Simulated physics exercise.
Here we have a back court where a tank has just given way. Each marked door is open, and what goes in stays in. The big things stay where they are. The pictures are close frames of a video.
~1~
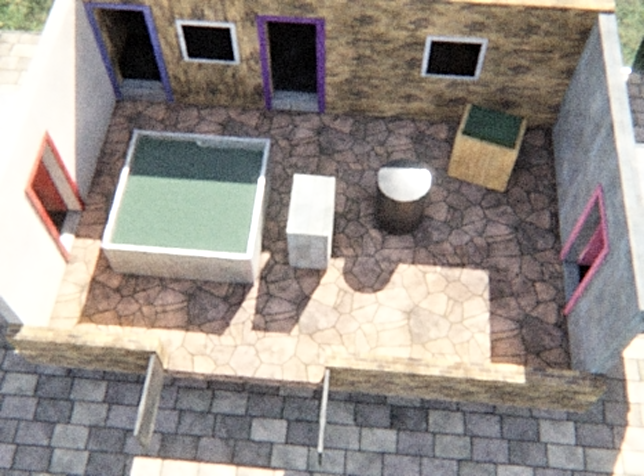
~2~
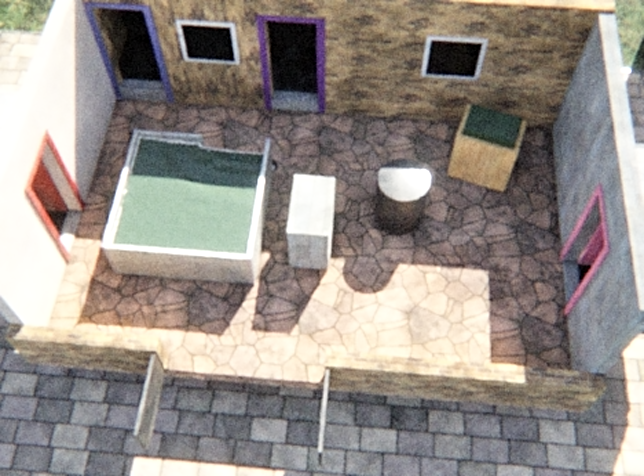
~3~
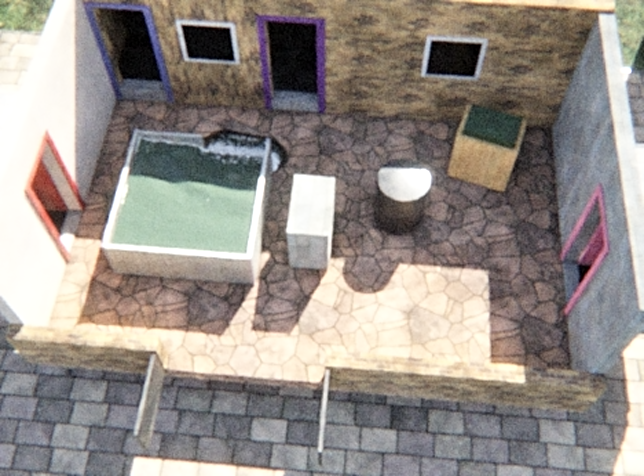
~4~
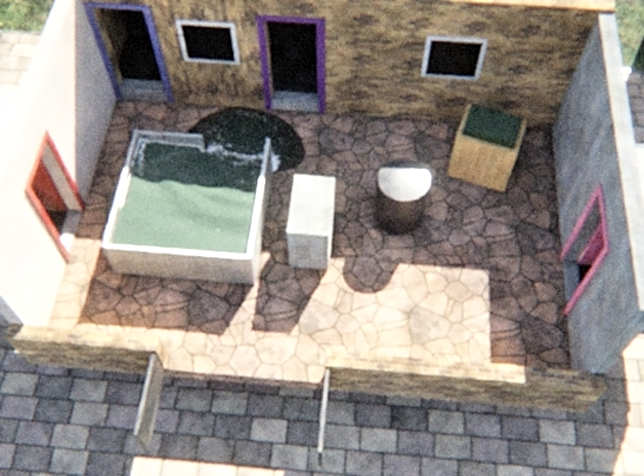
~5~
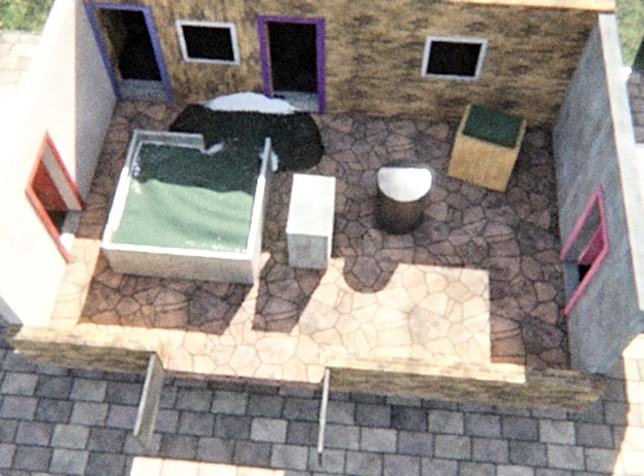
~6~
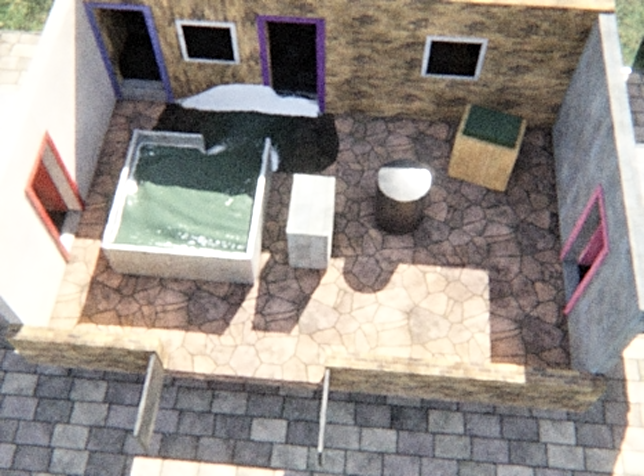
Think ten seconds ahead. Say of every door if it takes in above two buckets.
One by one: The blue door holds within the limit; the red door floods; the purple door floods; the pink door floods.
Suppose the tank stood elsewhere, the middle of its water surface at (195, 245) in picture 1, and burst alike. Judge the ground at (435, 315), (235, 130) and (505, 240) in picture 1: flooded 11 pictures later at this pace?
In that order: Dry, awash, no water.
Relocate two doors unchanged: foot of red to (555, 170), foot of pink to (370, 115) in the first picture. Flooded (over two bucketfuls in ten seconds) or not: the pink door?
My reading: Pink goes over.
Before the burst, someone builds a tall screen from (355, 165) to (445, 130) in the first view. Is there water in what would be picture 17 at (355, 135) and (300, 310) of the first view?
One after the other: Under water, not flooded.
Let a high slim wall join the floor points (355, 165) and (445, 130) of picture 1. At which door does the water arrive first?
That is the one in purple.
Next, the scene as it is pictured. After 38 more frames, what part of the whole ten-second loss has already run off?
Roughly 45 per cent.
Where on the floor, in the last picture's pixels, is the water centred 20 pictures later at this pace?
Around (249, 187).
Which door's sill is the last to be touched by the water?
That is the pink-painted one.
A moment on, water covers 15 % of the floor; the blue door wet at the sill, nothing in, the red door not reached, the purple door over two buckets in, the pink door not reached.
Next, water covers 30 % of the floor; the blue door wet at the sill, nothing in, the red door not reached, the purple door far over two buckets in, the pink door not reached.
Then, water covers 60 % of the floor; the blue door under two buckets in, the red door under two buckets in, the purple door far over two buckets in, the pink door wet at the sill, nothing in.
Later, water covers 90 % of the floor; the blue door under two buckets in, the red door under two buckets in, the purple door far over two buckets in, the pink door over two buckets in.
In the end, water covers 95 % of the floor; the blue door under two buckets in, the red door over two buckets in, the purple door far over two buckets in, the pink door over two buckets in.
